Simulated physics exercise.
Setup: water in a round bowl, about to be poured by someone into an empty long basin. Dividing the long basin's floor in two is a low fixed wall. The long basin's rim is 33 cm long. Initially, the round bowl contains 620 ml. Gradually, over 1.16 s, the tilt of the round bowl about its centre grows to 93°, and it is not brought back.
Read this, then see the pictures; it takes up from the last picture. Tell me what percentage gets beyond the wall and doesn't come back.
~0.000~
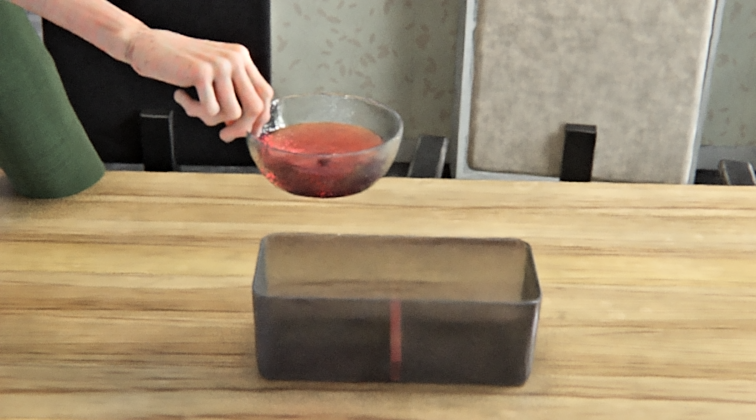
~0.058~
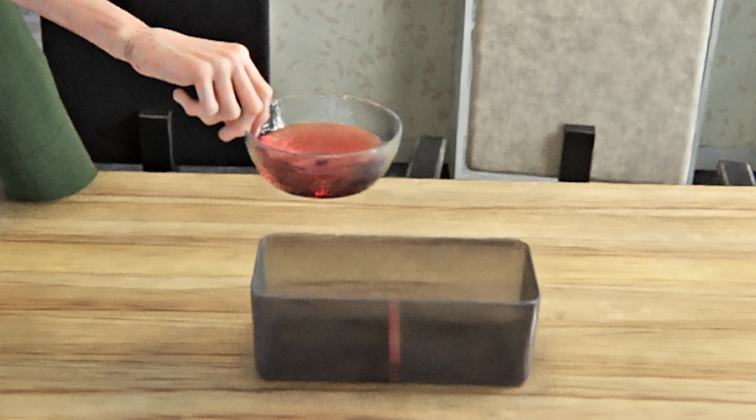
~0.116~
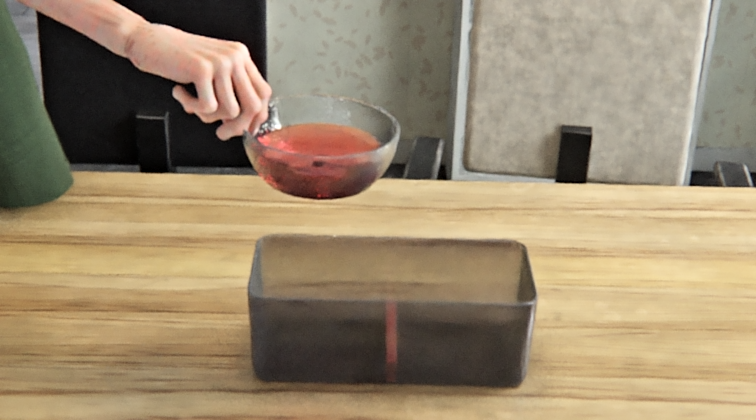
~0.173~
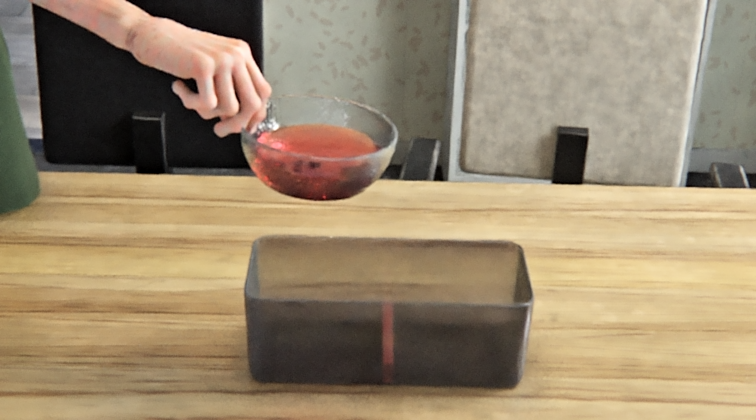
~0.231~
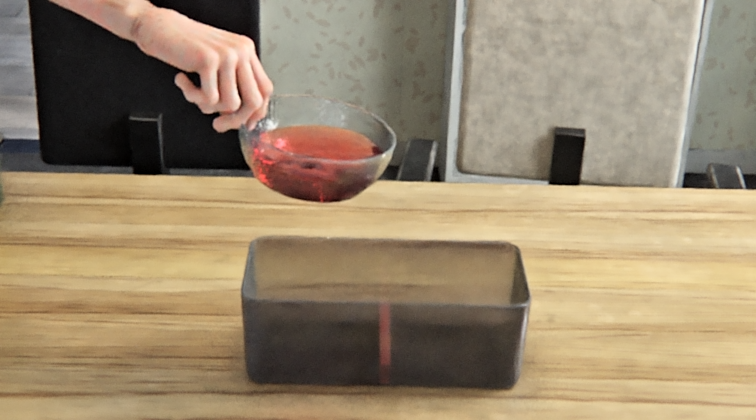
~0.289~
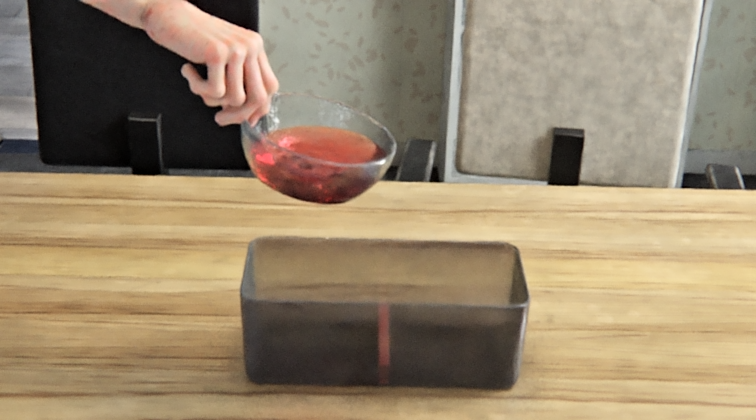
Around 83 % gets beyond the wall and stays.
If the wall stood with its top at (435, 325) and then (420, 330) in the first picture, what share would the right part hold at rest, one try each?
In order, 60 and 65 per cent.
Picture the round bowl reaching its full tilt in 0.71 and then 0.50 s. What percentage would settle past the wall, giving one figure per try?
The first try gives 80 percent and the second 70 percent.
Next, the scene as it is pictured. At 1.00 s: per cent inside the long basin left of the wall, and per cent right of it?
I'd put the left at some 6 and the right at some 76.
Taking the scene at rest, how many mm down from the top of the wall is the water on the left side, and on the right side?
Close to 24 mm left and close to 4 mm right.
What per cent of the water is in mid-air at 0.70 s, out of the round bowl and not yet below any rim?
About 32 per cent.
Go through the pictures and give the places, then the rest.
Tilt 0°; pouring edge (402, 126); surface from (254, 145) to (393, 148); the long basin's rim runs from (258, 265) to (535, 271); the wall's top is at (396, 329), in the first frame.
Tilt 1°; pouring edge (401, 128); surface from (254, 145) to (392, 149), in the second frame.
Tilt 2°; pouring edge (399, 131); surface from (251, 145) to (389, 150), in the third frame.
Tilt 5°; pouring edge (396, 135); surface from (249, 145) to (386, 153), in the fourth frame.
Tilt 9°; pouring edge (394, 141); surface from (249, 145) to (386, 154), in the fifth frame.
Tilt 14°; pouring edge (394, 148); surface from (249, 146) to (387, 155), in the sixth frame.
By 0.70 s the tilt is 61° and 57 per cent is still to pour, 0 is left of the wall and 11 right of it.
By 1.00 s the tilt is 89° and 7 per cent is still to pour, 6 is left of the wall and 75 right of it.
By 1.32 s the tilt is 93° and 0 per cent is still to pour, 14 is left of the wall and 86 right of it.
By 1.66 s the tilt is 93° and 0 per cent is still to pour, 16 is left of the wall and 83 right of it.
At rest 17 per cent lies left of the wall, 83 right of it and 1 outside.
